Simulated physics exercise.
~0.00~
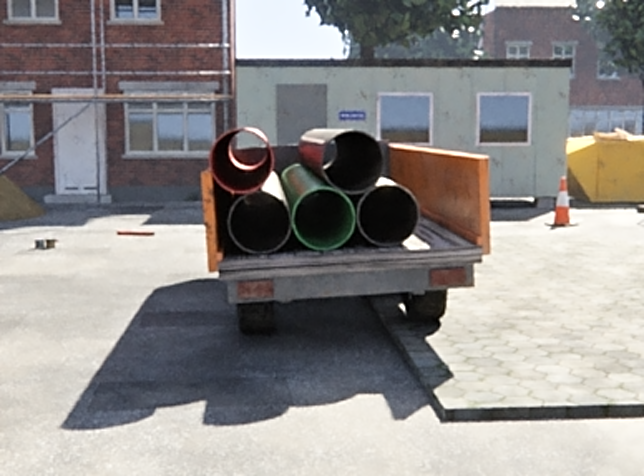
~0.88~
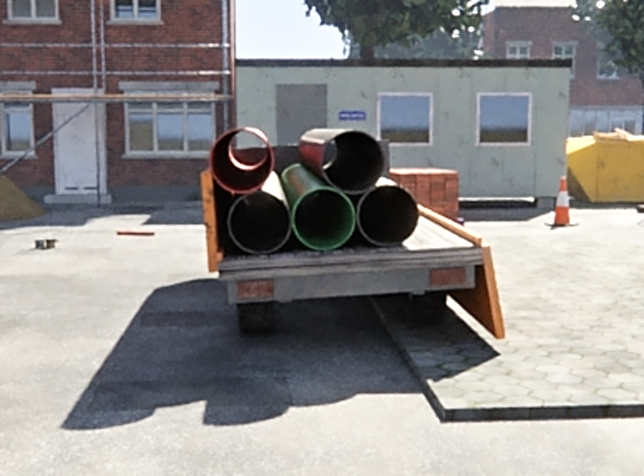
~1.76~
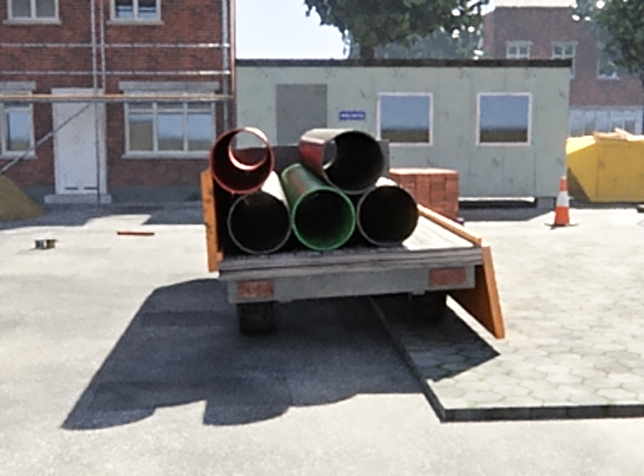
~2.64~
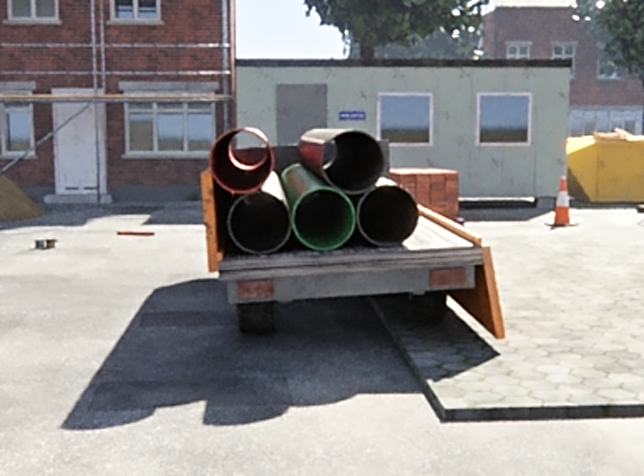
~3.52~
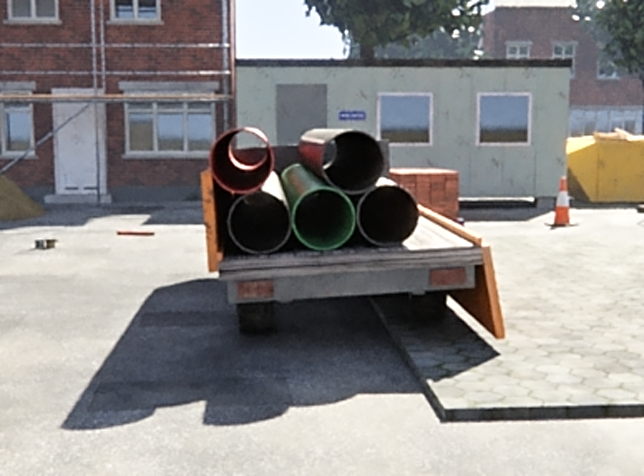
The orange board on the right side of a parked trailer dropped open and hung down beside the deck, but the five stacked pipes, one red and one green among them, stayed where they were, and none rolled off.
